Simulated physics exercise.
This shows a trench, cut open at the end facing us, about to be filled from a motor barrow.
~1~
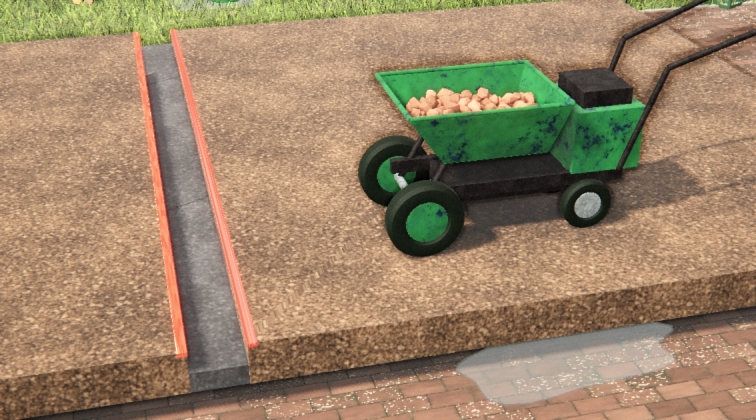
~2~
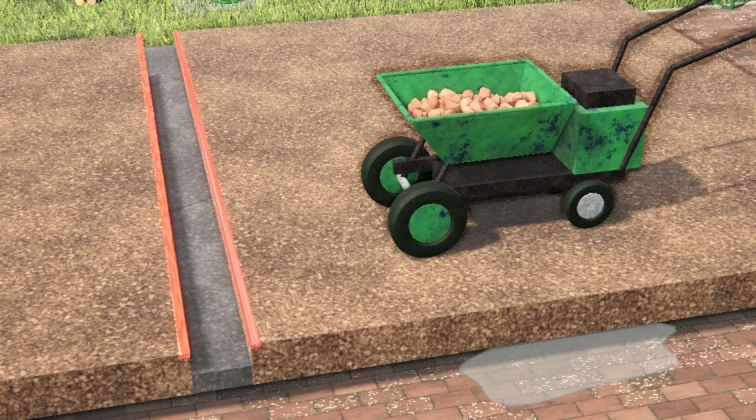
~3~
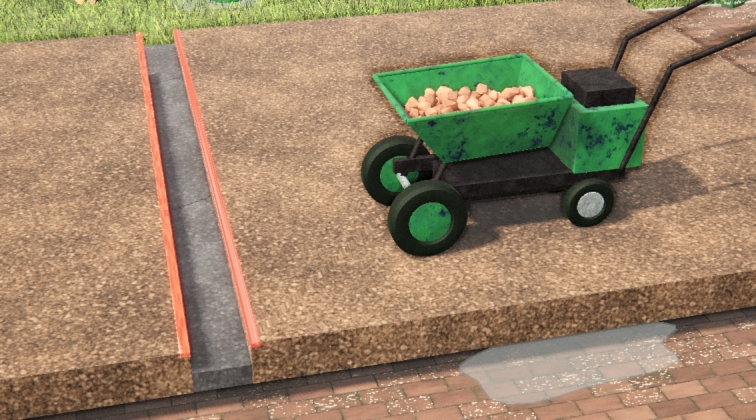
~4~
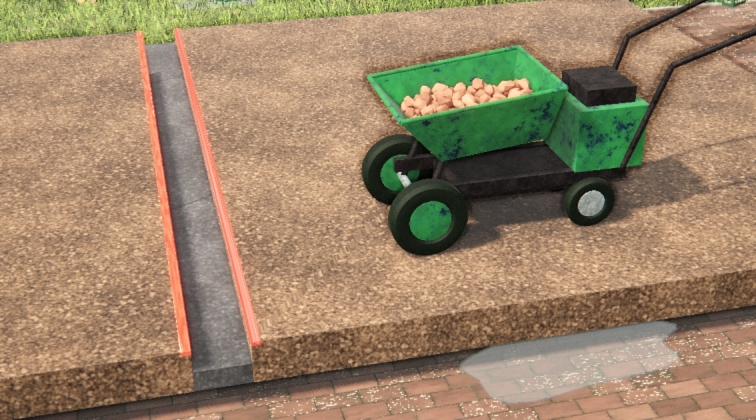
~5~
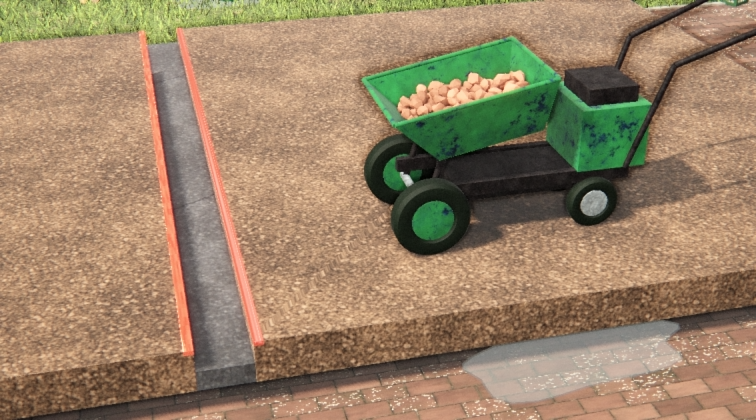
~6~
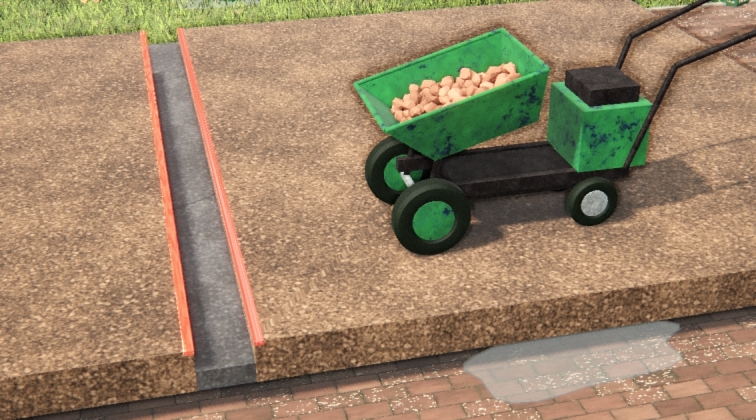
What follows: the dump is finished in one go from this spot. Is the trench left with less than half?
Yes: The portion in the trench is the lesser one.
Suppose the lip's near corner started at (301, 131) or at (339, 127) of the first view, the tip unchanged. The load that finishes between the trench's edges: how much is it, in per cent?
Position 1 near 50 %, position 2 near 80 %.
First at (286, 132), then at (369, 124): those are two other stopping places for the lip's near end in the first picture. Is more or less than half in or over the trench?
First: A minority of it. Second: The bulk of it.
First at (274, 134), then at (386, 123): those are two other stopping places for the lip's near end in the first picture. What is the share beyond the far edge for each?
In order, 90 % followed by 0 %.
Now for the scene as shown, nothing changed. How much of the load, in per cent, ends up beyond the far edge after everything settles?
About 0 %.
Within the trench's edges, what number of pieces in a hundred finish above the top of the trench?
Around 0 in a hundred.
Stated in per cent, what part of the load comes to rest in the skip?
Estimate: 0 %, roughly.
Soon after the last picture, skip tipped steeply; all in the skip.
A little later, skip tipped right over; about two thirds in the skip; about a quarter short of the trench; a stray few falling.
Later still, skip tipped right over; a stray few in the skip; about two thirds short of the trench; about a third in or heaped over the trench; a stray few beyond it.
By the end, skip tipped right over; about two thirds short of the trench; about a third in or heaped over the trench; a stray few beyond it.
